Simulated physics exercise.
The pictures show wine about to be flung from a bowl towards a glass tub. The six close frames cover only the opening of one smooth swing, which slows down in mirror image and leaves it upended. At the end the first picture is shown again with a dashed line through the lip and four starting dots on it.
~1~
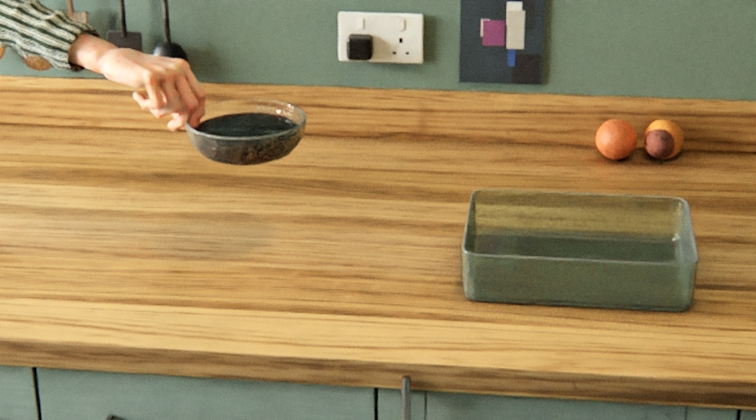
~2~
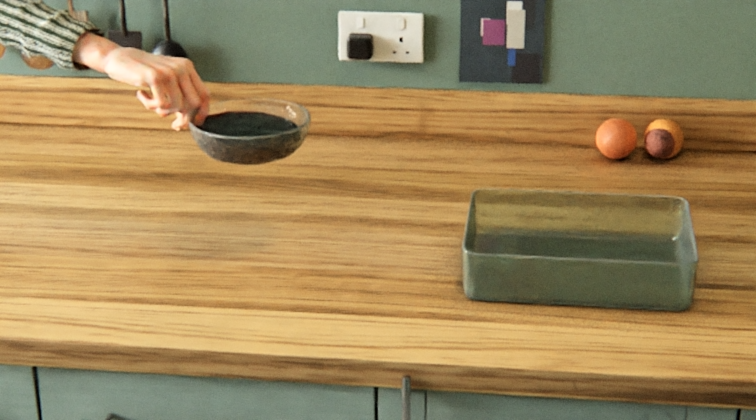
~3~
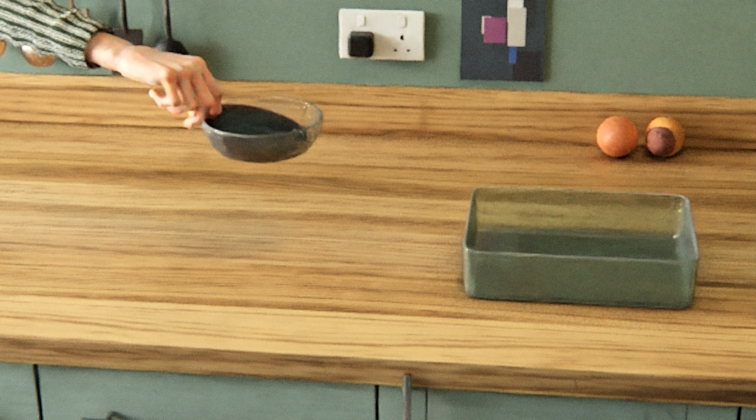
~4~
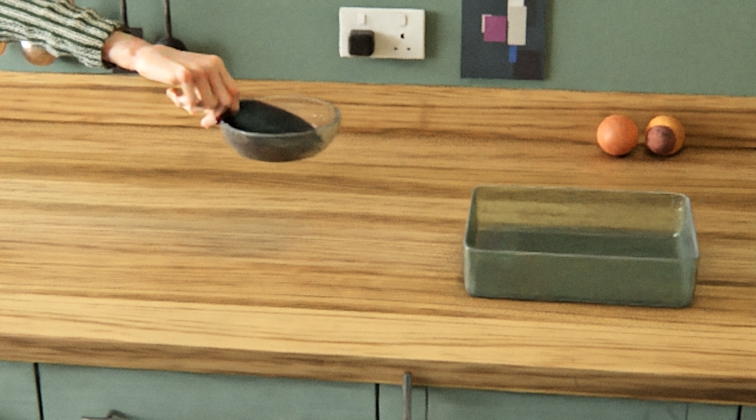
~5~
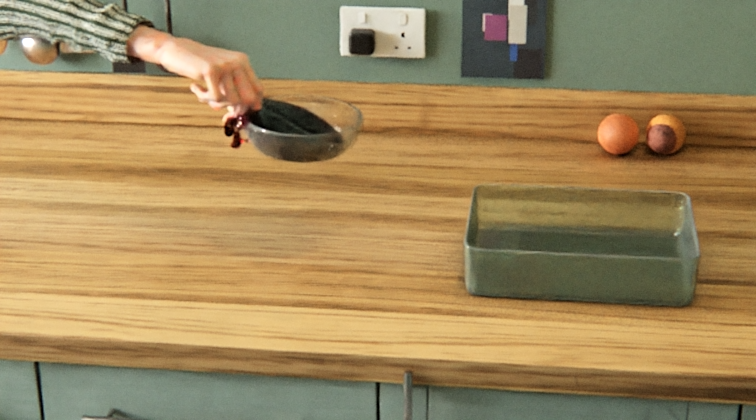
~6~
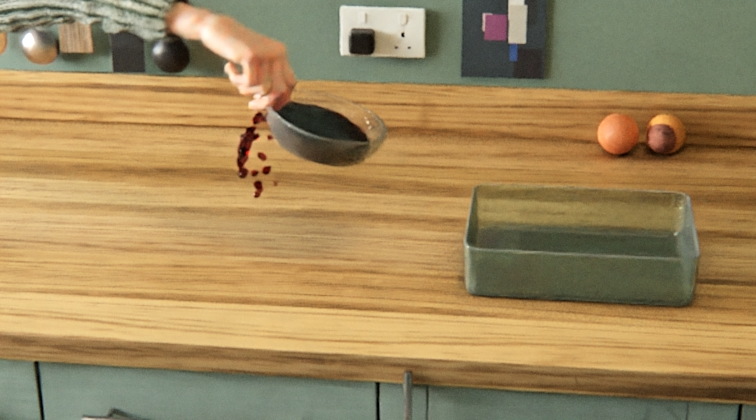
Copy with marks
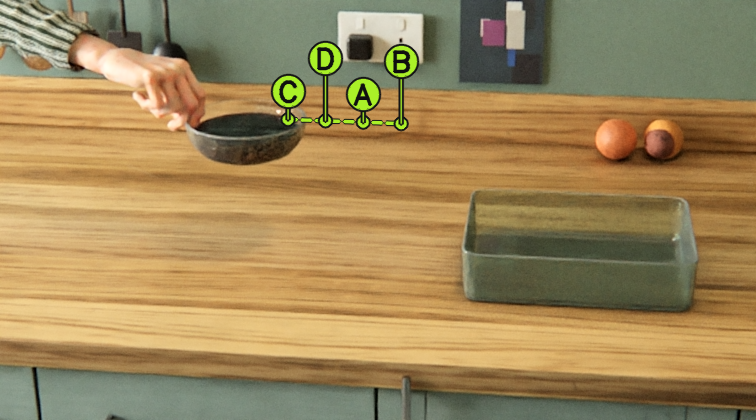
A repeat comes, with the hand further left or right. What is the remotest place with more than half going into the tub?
D is the one.
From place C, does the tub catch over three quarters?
No, less.
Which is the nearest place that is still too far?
That is place C.
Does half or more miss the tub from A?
No, not at all.
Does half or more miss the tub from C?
Yes, it does.
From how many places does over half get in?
Three.
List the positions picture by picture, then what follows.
In the first picture, upright, lip at (303, 120); tub from (464, 297) to (691, 308); nothing has left yet.
In the second picture, upright, lip at (307, 119); nothing has left yet.
In the third picture, upright, lip at (319, 117); wine is over the rim, down to (213, 114).
In the fourth picture, upright, lip at (337, 116); wine is over the rim, down to (220, 120).
In the fifth picture, tipped about 3°, lip at (360, 119); wine is over the rim, down to (239, 144).
In the sixth picture, tipped about 15°, lip at (384, 132); wine is over the rim, down to (258, 193).
On the marked copy, A at (363, 122); B at (401, 123); C at (288, 119); D at (325, 120).
With A, about 76 % lands in the tub, 11 % falls short and 13 % goes beside or beyond.
With B, about 74 % lands in the tub, 7 % falls short and 19 % goes beside or beyond.
With C, about 27 % lands in the tub, 69 % falls short and 4 % goes beside or beyond.
With D, about 67 % lands in the tub, 26 % falls short and 7 % goes beside or beyond.
